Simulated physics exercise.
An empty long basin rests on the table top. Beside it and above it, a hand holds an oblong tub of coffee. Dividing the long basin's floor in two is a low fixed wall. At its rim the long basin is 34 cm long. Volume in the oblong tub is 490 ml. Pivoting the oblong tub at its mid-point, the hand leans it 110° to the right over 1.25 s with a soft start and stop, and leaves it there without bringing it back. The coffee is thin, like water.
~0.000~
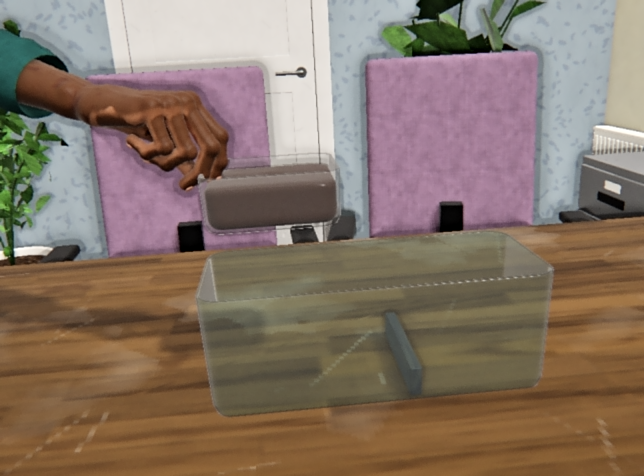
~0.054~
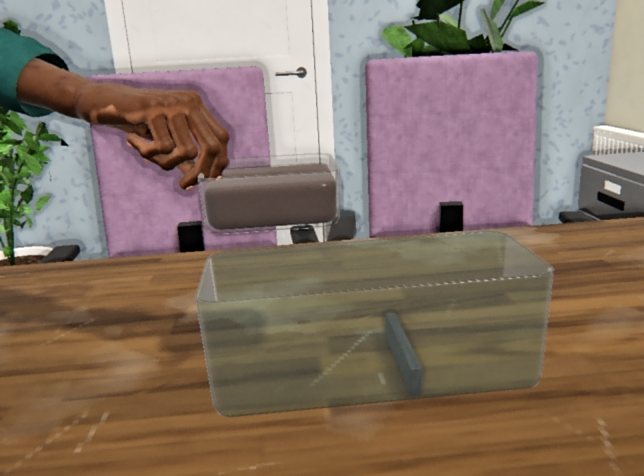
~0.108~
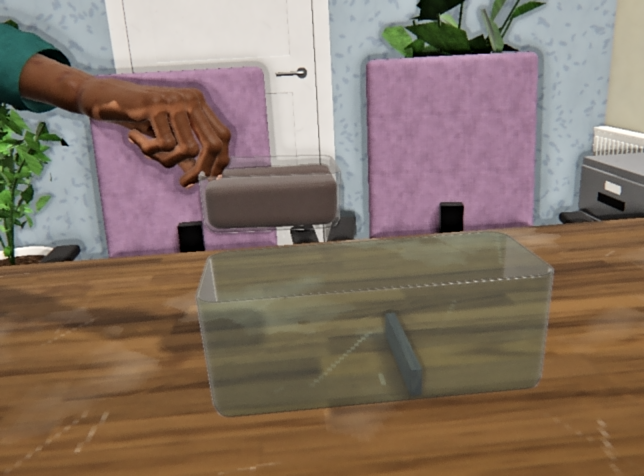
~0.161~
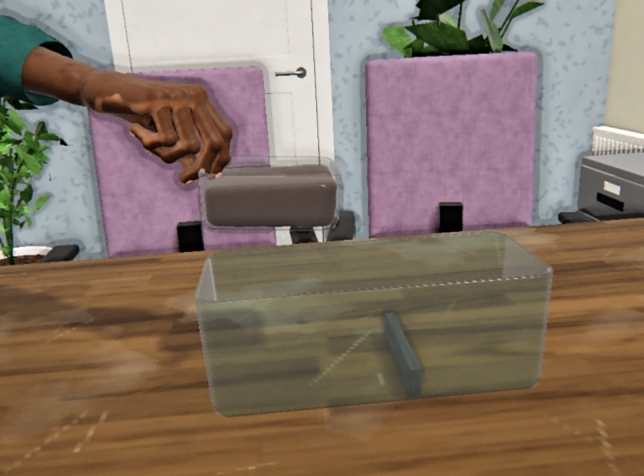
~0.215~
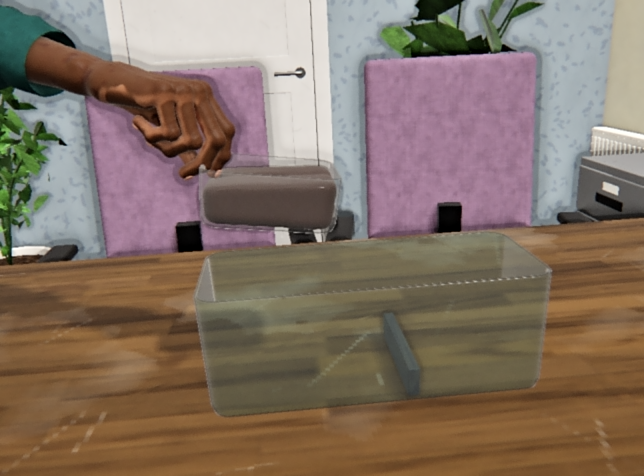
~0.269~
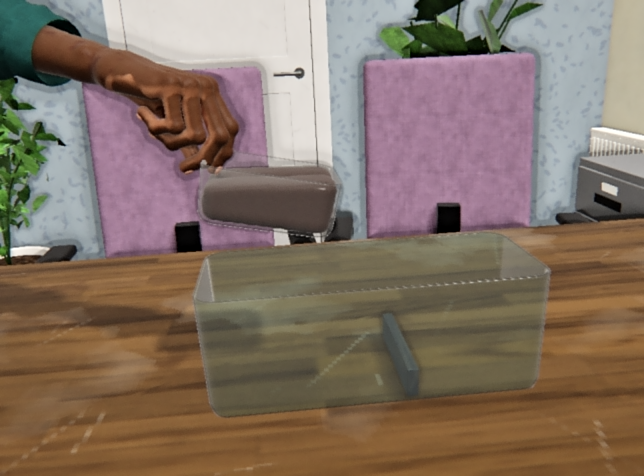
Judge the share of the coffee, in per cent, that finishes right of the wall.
43 percent, roughly.
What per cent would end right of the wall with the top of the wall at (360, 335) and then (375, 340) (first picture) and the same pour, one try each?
Respectively close to 75 and 70 %.
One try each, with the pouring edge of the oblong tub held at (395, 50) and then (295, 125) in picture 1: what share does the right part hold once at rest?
Try 1: Approx. 80 %; try 2: Approx. 10 %.
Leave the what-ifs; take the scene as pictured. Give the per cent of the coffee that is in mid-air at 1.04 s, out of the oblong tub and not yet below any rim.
Roughly 2 per cent.
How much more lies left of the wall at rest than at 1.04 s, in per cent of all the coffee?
Near 6 percent, give or take.
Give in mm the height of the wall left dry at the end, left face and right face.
Left 20 mm, right 18 mm.
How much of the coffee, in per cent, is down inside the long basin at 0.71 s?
Roughly 42 percent.
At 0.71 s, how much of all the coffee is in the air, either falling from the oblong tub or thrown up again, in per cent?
My guess is roughly 28 %.
By 0.71 s the tilt is 67° and 30 per cent is still to pour, 22 is left of the wall and 19 right of it.
By 1.04 s the tilt is 102° and 4 per cent is still to pour, 50 is left of the wall and 43 right of it.
By 1.38 s the tilt is 110° and 0 per cent is still to pour, 57 is left of the wall and 43 right of it.
By 1.75 s the tilt is 110° and 0 per cent is still to pour, 56 is left of the wall and 43 right of it.
At rest 56 per cent lies left of the wall, 43 right of it and 0 outside.
